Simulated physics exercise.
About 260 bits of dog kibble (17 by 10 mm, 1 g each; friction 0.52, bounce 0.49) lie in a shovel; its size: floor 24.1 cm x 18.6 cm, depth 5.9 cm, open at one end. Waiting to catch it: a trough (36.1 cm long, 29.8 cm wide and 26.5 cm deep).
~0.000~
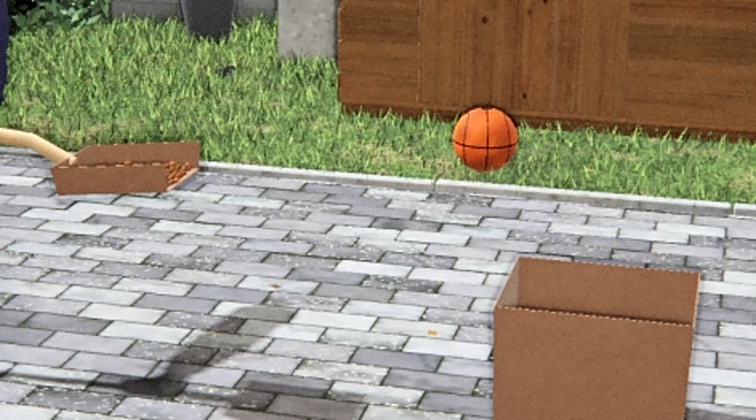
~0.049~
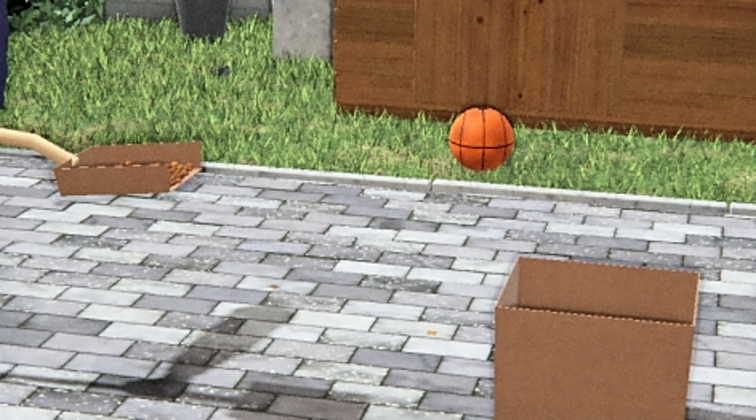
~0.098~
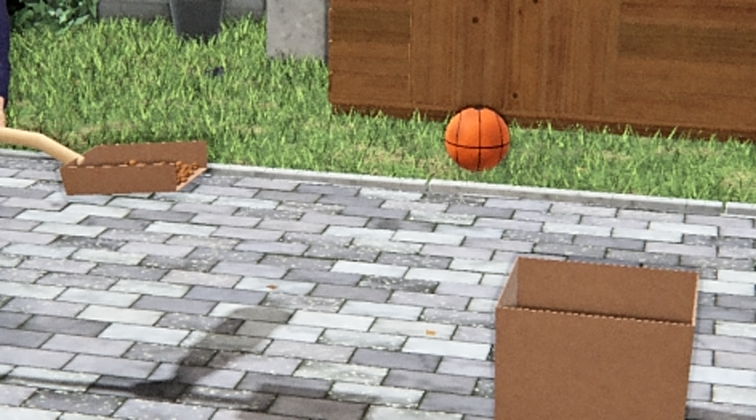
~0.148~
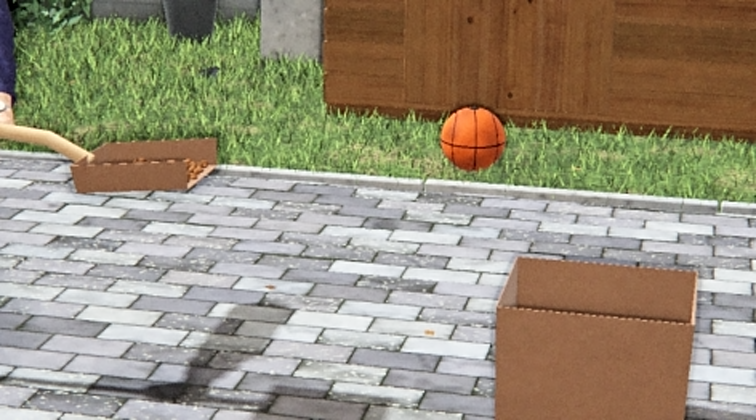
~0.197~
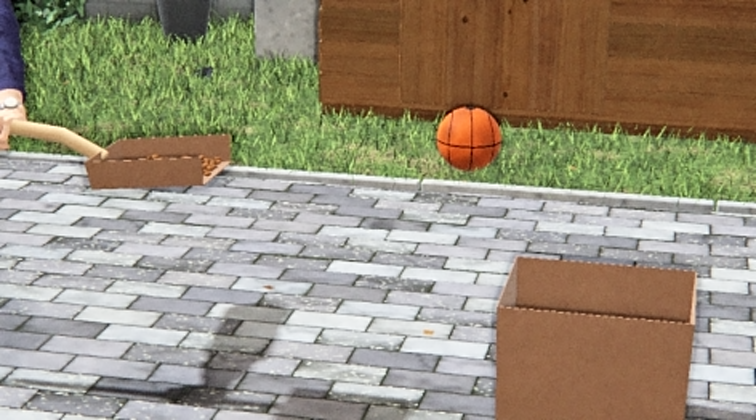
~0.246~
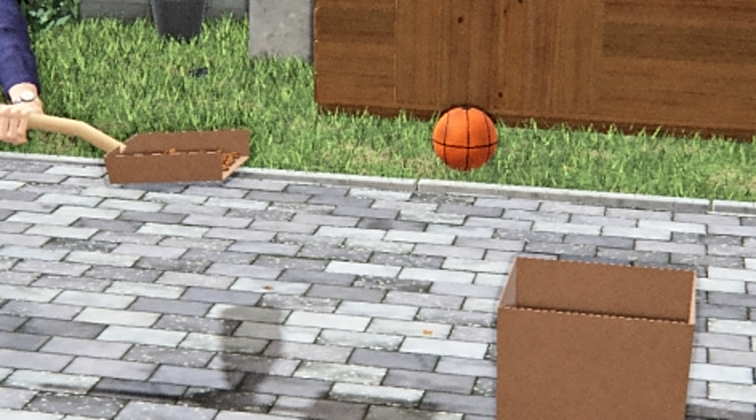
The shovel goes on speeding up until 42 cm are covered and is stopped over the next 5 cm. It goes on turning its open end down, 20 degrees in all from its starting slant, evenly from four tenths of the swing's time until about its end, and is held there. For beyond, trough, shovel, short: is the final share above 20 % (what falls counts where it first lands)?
Beyond no, trough yes, shovel no, short no.
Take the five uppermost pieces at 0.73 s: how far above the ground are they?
Roughly 55 cm.
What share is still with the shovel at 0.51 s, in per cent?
Some 95 per cent of the load.
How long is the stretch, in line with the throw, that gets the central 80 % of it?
About 10 cm.
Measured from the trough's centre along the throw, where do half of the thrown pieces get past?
Some 15 cm beyond it.
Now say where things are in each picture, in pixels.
The first frame shows shovel at (108, 169); tilt 7 degrees; moved 0.0 cm; low side left; open edge at (186, 180); middle of the load at (126, 175); trough at (601, 289).
The second frame shows shovel at (110, 169); tilt 7 degrees; moved 0.5 cm; low side left; open edge at (189, 180); middle of the load at (127, 176).
The third frame shows shovel at (117, 169); tilt 7 degrees; moved 1.9 cm; low side left; open edge at (195, 179); middle of the load at (132, 175).
The fourth frame shows shovel at (128, 166); tilt 7 degrees; moved 4.4 cm; low side left; open edge at (205, 177); middle of the load at (141, 173).
The fifth frame shows shovel at (143, 162); tilt 7 degrees; moved 7.8 cm; low side left; open edge at (220, 173); middle of the load at (154, 169).
The sixth frame shows shovel at (162, 157); tilt 6 degrees; moved 12.1 cm; low side left; open edge at (239, 168); middle of the load at (173, 164); trough at (600, 288). It turns about 80 degrees a second.
After 0.39 s, tilt 3 degrees; shovel 100 %; middle of all pieces near (254, 130).
After 0.51 s, tilt 12 degrees; shovel 95 %, in the air 5 %; middle of all pieces near (351, 95).
Then, at 0.63 s, tilt 14 degrees; in the air 100 %; middle of all pieces near (453, 115).
After 0.73 s, tilt 14 degrees; in the air 100 %; middle of all pieces near (537, 184).
By 1.8 s all is still; beyond 0 %, trough 100 %, shovel 0 %, short 0 %.
